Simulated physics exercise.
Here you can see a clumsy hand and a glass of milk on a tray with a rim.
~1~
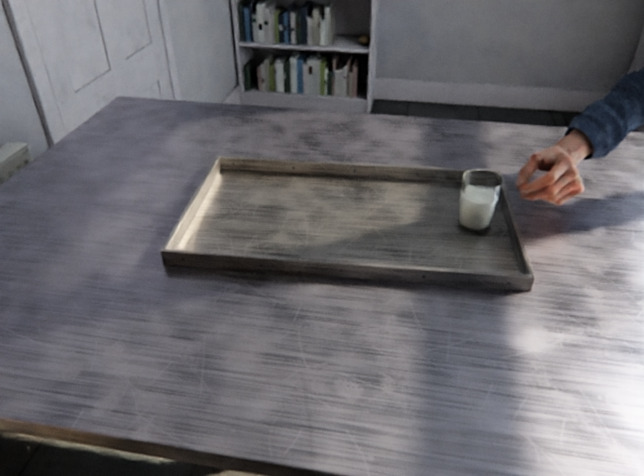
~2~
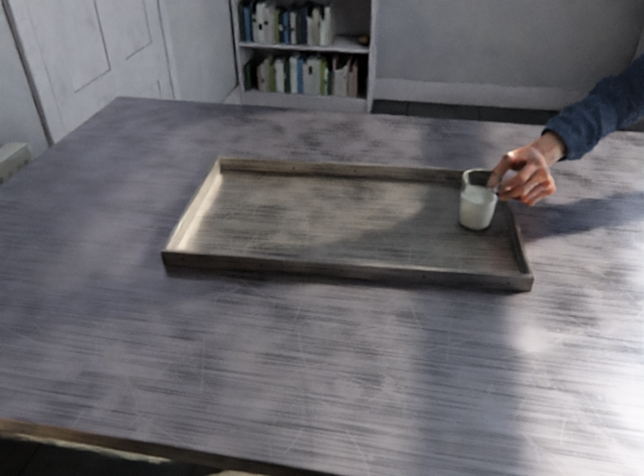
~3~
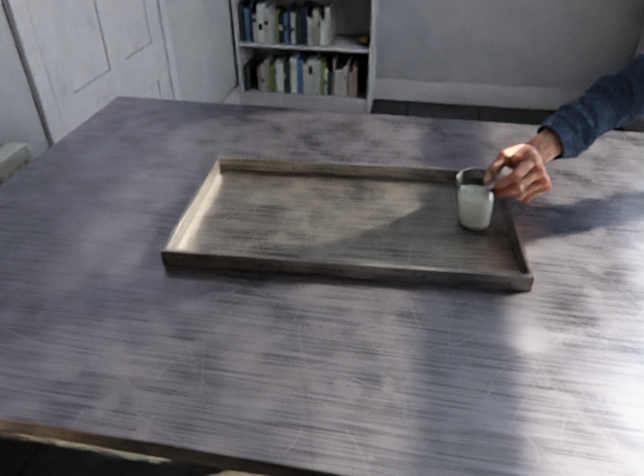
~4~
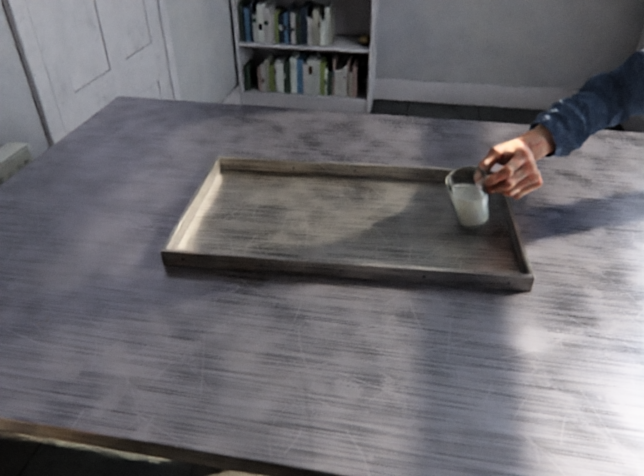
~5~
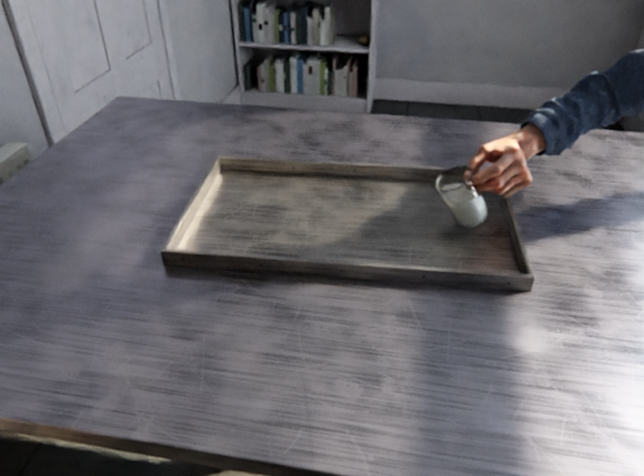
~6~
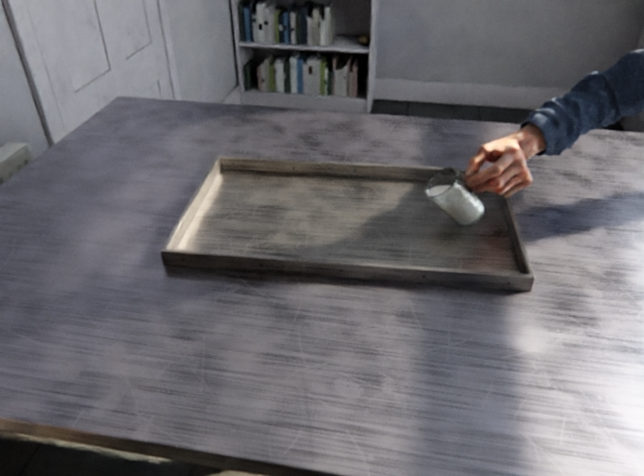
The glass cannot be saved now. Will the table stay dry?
I'd say the spill will not reach past the tray.
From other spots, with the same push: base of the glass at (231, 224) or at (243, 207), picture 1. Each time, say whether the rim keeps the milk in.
One: It escapes from the tray. Two: It wets the top as well.
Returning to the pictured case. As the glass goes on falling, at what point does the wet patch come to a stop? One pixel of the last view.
(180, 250).
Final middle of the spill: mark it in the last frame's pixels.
It settles with its centre at about (273, 225).
A moment on, the glass lies in the tray; the puddle covers about as much as a plate; the rim holds it.
Further on, the puddle covers about as much as a tray; the rim holds it.
When it is over, the puddle covers about as much as a tray; the rim holds it.
